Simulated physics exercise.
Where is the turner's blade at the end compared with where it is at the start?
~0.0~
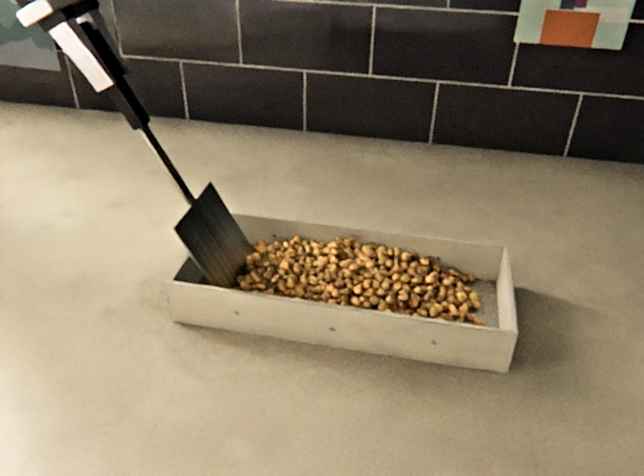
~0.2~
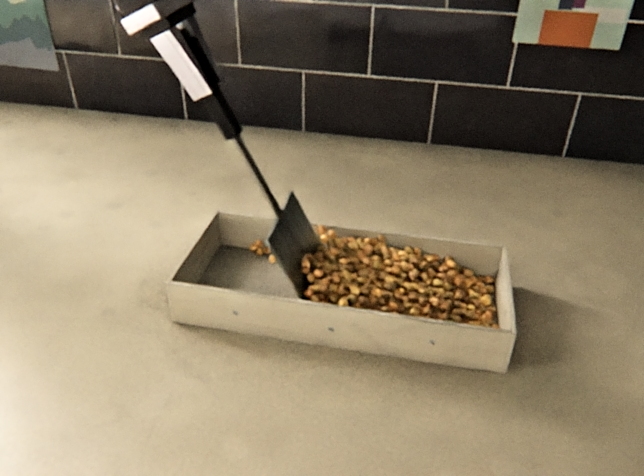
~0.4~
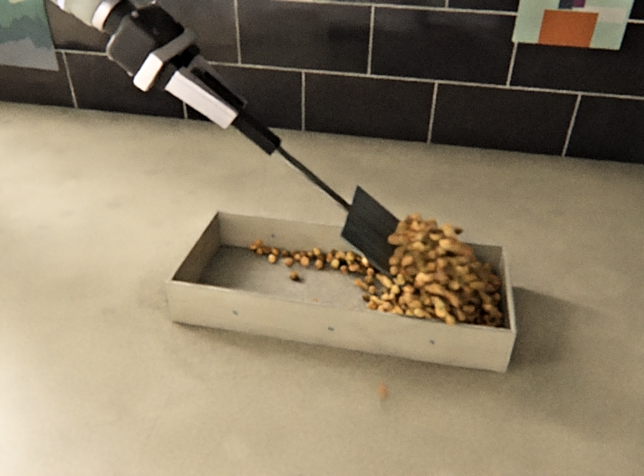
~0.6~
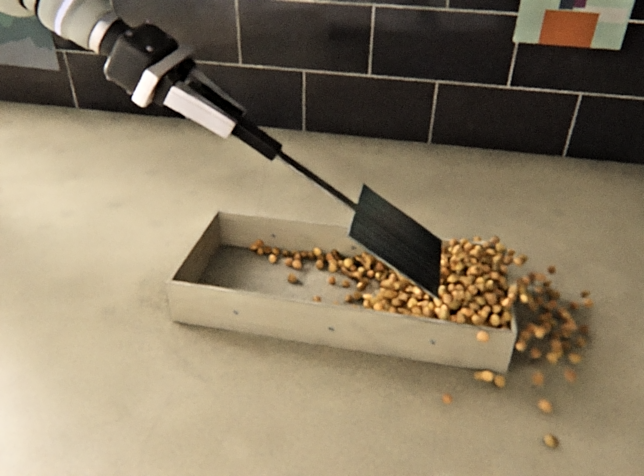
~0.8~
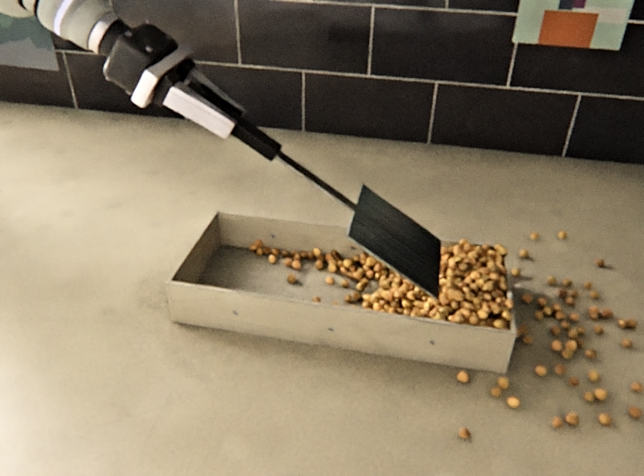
At the start the blade is at the left end of the tray, and by the end it is farther to the right, over the right half of the tray beside the bunched chickpeas.
